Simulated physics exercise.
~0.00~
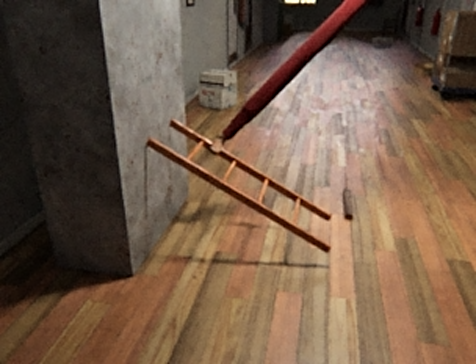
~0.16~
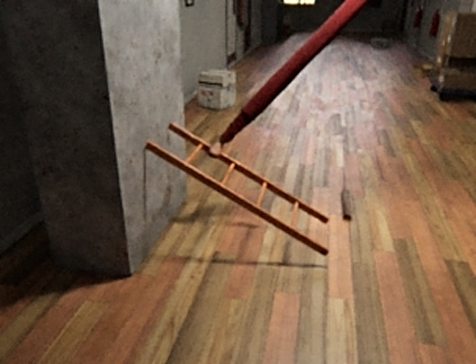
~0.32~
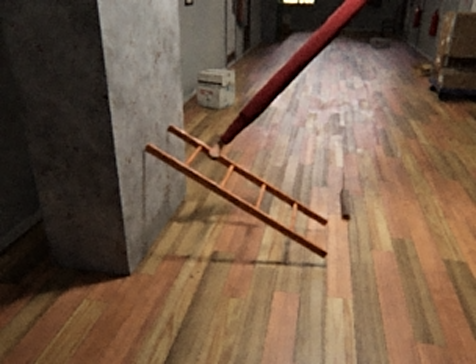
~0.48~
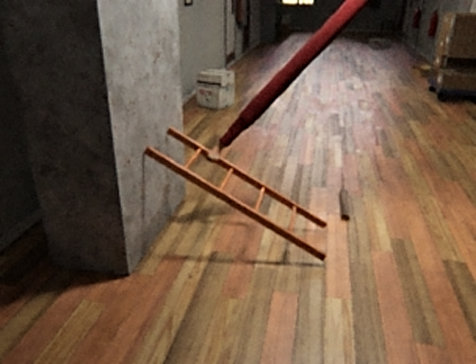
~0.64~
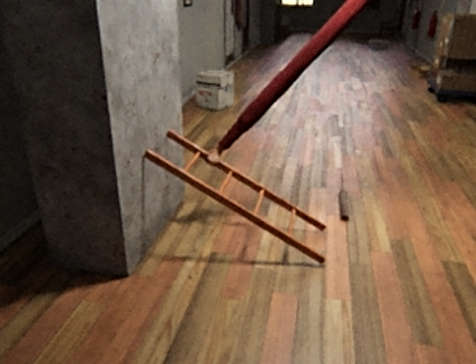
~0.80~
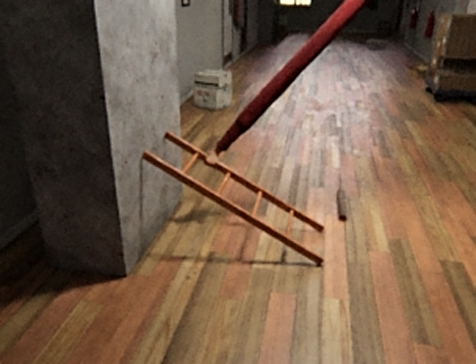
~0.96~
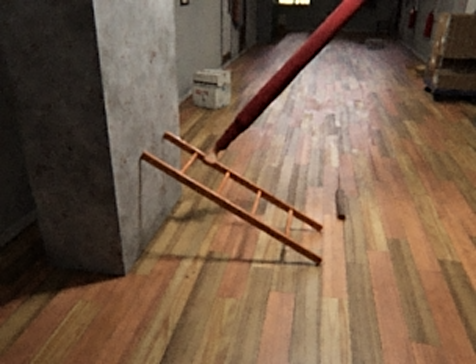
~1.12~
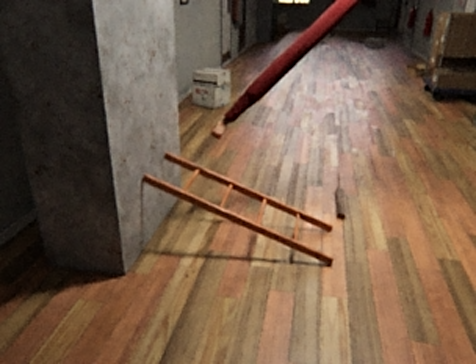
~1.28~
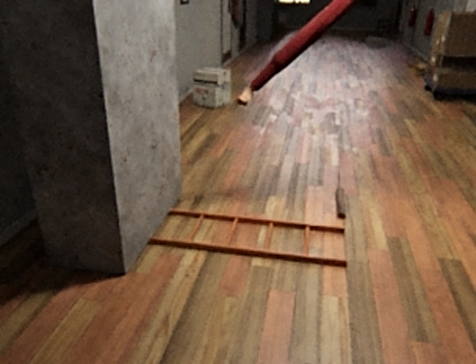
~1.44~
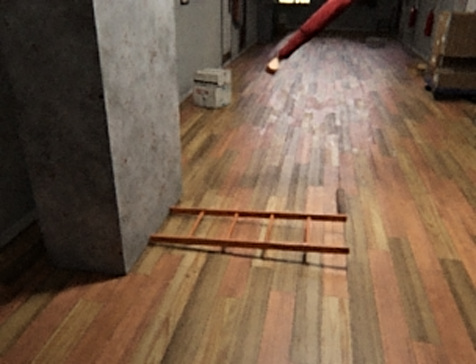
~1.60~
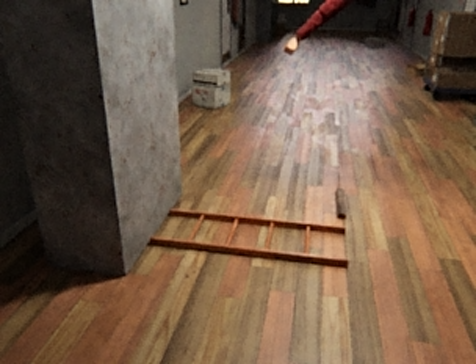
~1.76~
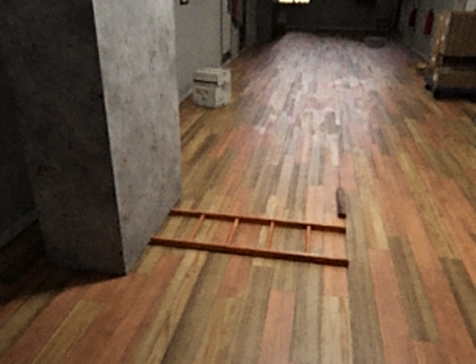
We see a red arm holding a small orange ladder at a slant against a tall grey block on a wooden floor, lowering it slightly. The arm lets go and withdraws, and the ladder slips down to the right and ends lying flat on the floor.
